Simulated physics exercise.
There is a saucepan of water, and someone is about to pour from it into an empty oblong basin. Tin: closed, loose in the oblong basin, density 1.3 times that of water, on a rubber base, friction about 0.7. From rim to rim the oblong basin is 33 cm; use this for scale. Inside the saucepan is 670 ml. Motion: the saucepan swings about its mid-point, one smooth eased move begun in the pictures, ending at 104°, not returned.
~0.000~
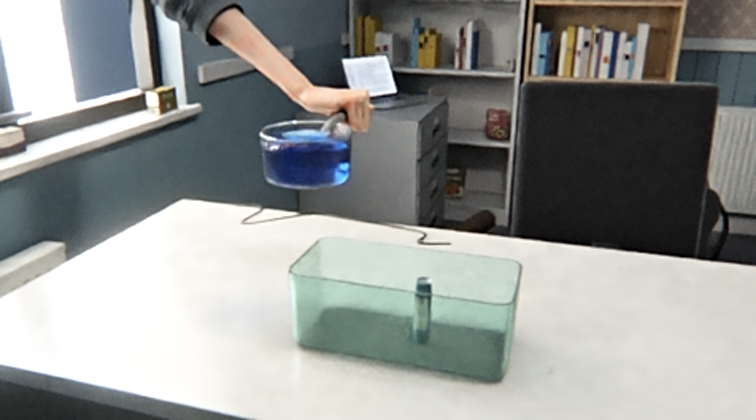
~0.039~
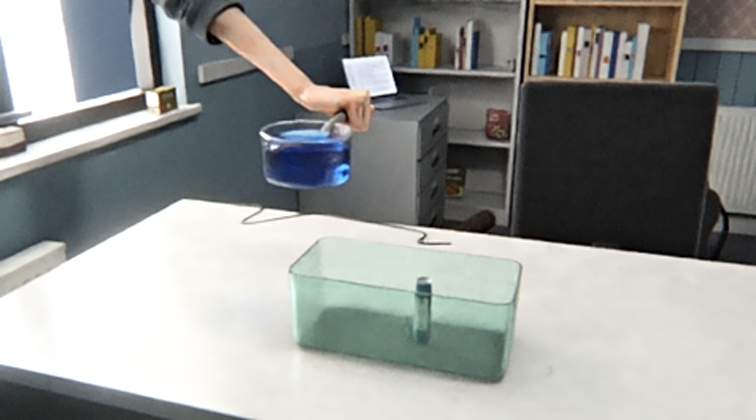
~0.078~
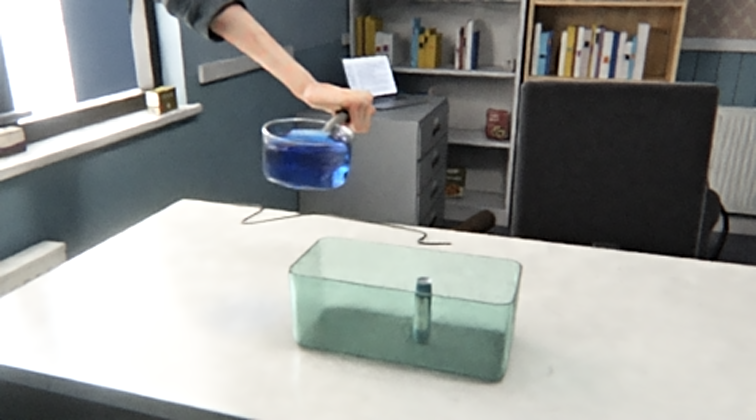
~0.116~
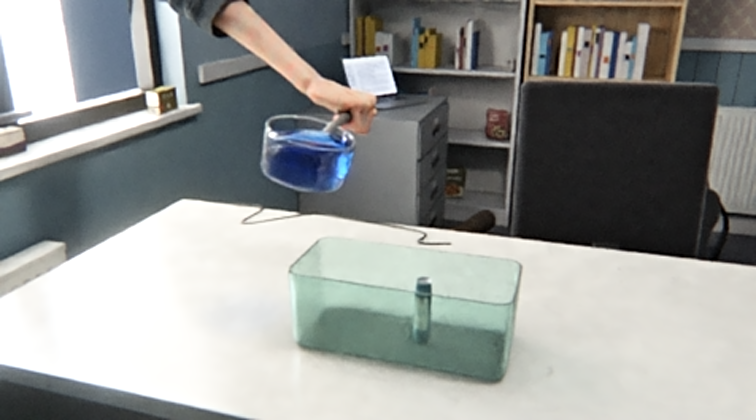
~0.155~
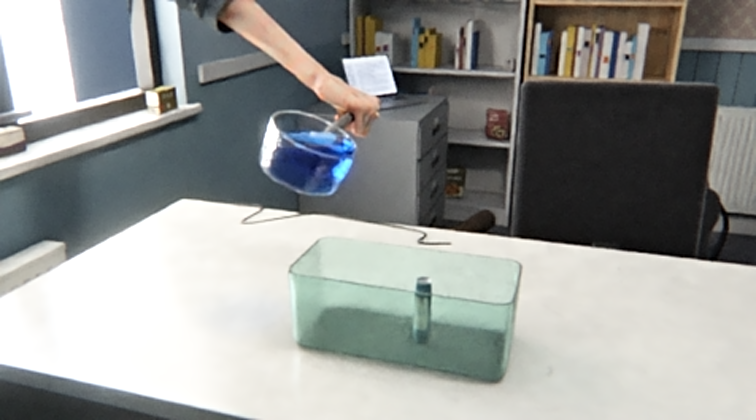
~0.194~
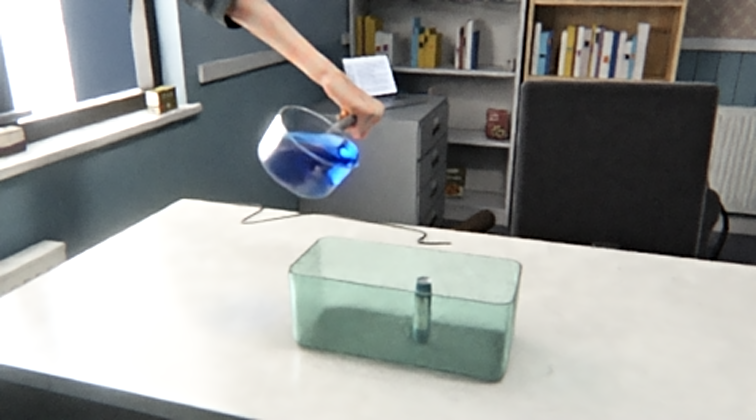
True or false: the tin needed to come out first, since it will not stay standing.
False.
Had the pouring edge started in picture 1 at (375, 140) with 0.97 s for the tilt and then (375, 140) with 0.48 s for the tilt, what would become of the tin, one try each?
Try 1: Still standing; try 2: Tipped over.
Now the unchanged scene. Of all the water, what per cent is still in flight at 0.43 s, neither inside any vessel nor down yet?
Estimate: About 54 % of all of it.
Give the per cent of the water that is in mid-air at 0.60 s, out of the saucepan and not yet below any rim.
In-air share: About 8 %.
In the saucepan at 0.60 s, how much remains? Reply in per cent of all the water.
Roughly 5 percent remains.
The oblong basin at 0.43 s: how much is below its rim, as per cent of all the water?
Around 22 percent.
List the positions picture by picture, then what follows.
In the first picture, tilt 0°; pouring edge (348, 136); surface from (270, 137) to (348, 143); the oblong basin's rim runs from (305, 254) to (518, 284); the tin's top is at (424, 283).
In the second picture, tilt 2°; pouring edge (349, 137); surface from (271, 137) to (349, 143).
In the third picture, tilt 7°; pouring edge (350, 141); surface from (272, 135) to (350, 145).
In the fourth picture, tilt 14°; pouring edge (352, 147); surface from (272, 135) to (352, 146).
In the fifth picture, tilt 25°; pouring edge (353, 156); surface from (272, 135) to (354, 150); 1 per cent is over the edge.
In the sixth picture, tilt 37°; pouring edge (352, 166); surface from (269, 135) to (351, 156); 4 per cent is over the edge.
Then, 0.43 s in, the tilt is 101° and 23 per cent is still to pour; the tin stands where it began.
Then, 0.60 s in, the tilt is 104° and 5 per cent is still to pour; the tin stands where it began.
Then, 0.78 s in, the tilt is 104° and 1 per cent is still to pour; the tin stands where it began.
Then, 0.98 s in, the tilt is 104° and 0 per cent is still to pour; the tin stands where it began.
Finally, the tin stands where it began.
